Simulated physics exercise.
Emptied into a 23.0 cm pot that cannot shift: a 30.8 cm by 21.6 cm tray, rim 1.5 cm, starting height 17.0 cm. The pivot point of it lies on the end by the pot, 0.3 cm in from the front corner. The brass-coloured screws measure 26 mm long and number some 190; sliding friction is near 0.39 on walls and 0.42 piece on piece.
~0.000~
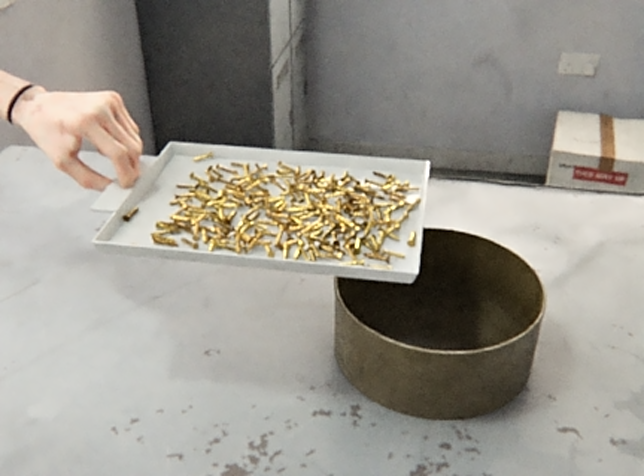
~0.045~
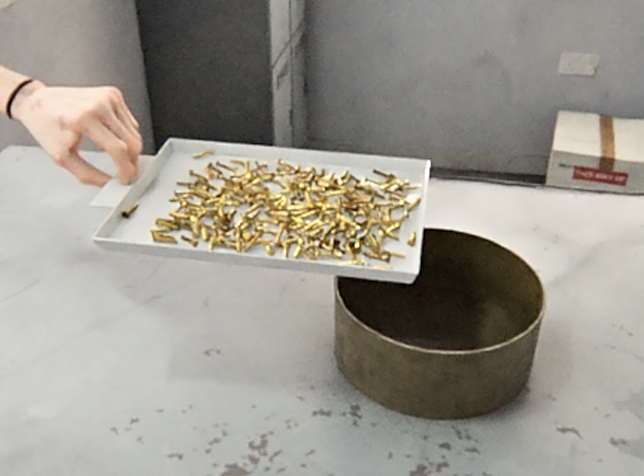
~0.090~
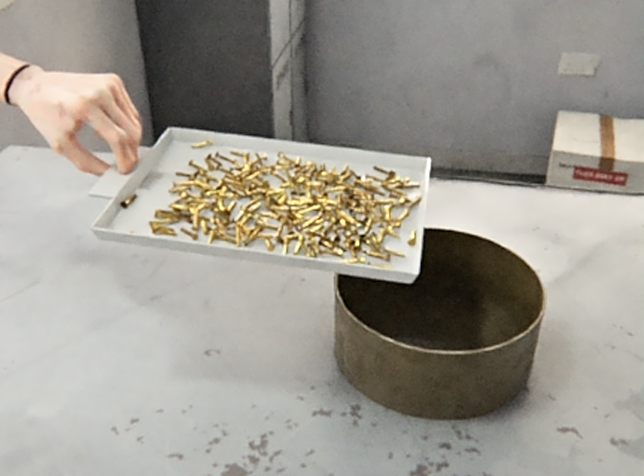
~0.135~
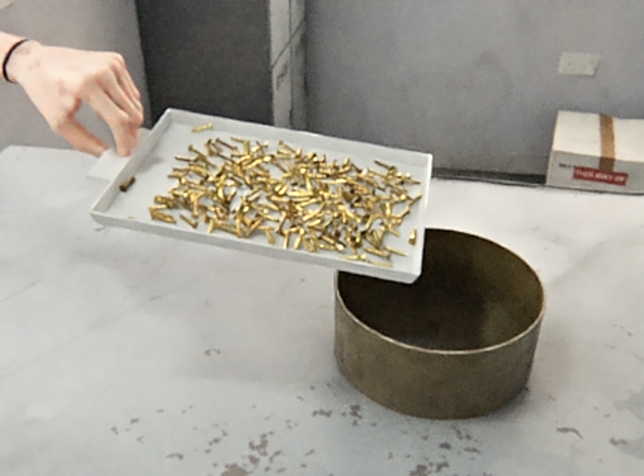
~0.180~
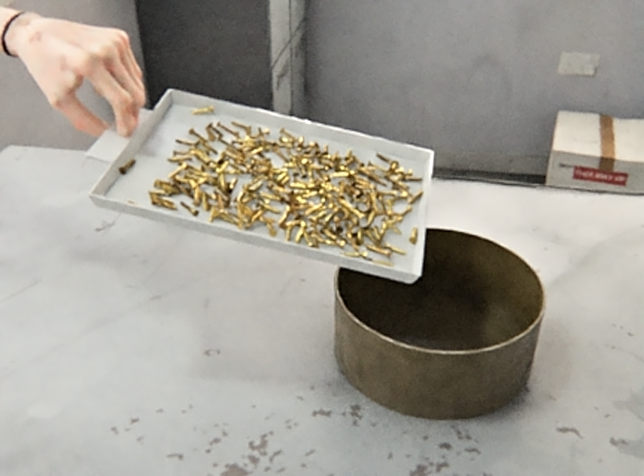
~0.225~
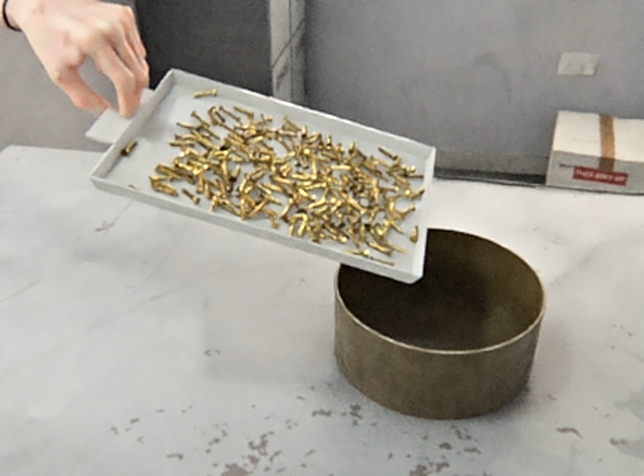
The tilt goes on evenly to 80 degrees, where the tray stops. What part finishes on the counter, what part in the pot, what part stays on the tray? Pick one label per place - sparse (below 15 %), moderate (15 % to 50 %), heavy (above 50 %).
Counter: Moderate; pot: Heavy; tray: Sparse.
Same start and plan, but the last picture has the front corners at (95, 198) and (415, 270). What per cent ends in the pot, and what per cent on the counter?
Pot 60, counter 40.
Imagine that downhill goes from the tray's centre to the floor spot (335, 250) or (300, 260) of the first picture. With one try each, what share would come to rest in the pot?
Near 5 and 0 per cent, in that order.
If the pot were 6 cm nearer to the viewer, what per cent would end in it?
Then roughly 95 percent would land in it.
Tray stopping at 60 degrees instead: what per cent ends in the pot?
I'd expect some 50 per cent in the pot.
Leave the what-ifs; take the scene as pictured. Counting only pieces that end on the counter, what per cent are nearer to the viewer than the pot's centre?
Estimate: Close to 100 per cent of the pieces.
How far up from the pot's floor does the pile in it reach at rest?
Around 2.0 cm above the floor.
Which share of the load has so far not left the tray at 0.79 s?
Estimate: Near 70 in a hundred.
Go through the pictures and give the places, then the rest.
In the first frame, tray tilt 0 degrees, front corners at (99, 239) and (412, 269); middle of the pieces at (283, 208); pot at (439, 283).
In the second frame, tray tilt 1 degrees, front corners at (98, 236) and (412, 269); middle of the pieces at (283, 206).
In the third frame, tray tilt 3 degrees, front corners at (97, 226) and (413, 269), lowest corner right front; middle of the pieces at (283, 200).
In the fourth frame, tray tilt 7 degrees, front corners at (96, 210) and (414, 270), lowest corner right front; middle of the pieces at (284, 191).
In the fifth frame, tray tilt 11 degrees, front corners at (95, 192) and (415, 270), lowest corner right front; middle of the pieces at (285, 181).
In the sixth frame, tray tilt 15 degrees, front corners at (96, 175) and (416, 271), lowest corner right front; middle of the pieces at (301, 178); pot at (439, 283). Its pace works out near 95 degrees a second.
Then, at 0.57 s, tilt 47 degrees; the tray holds 100 %, the pot 0 %.
After 0.79 s, tilt 68 degrees; the tray holds 70 %, the pot 5 %.
After 1.13 s, tilt 80 degrees; the tray holds 5 %, the pot 55 %.
By 2.4 s all is still; counter 40 %, pot 60 %, tray 0 %.
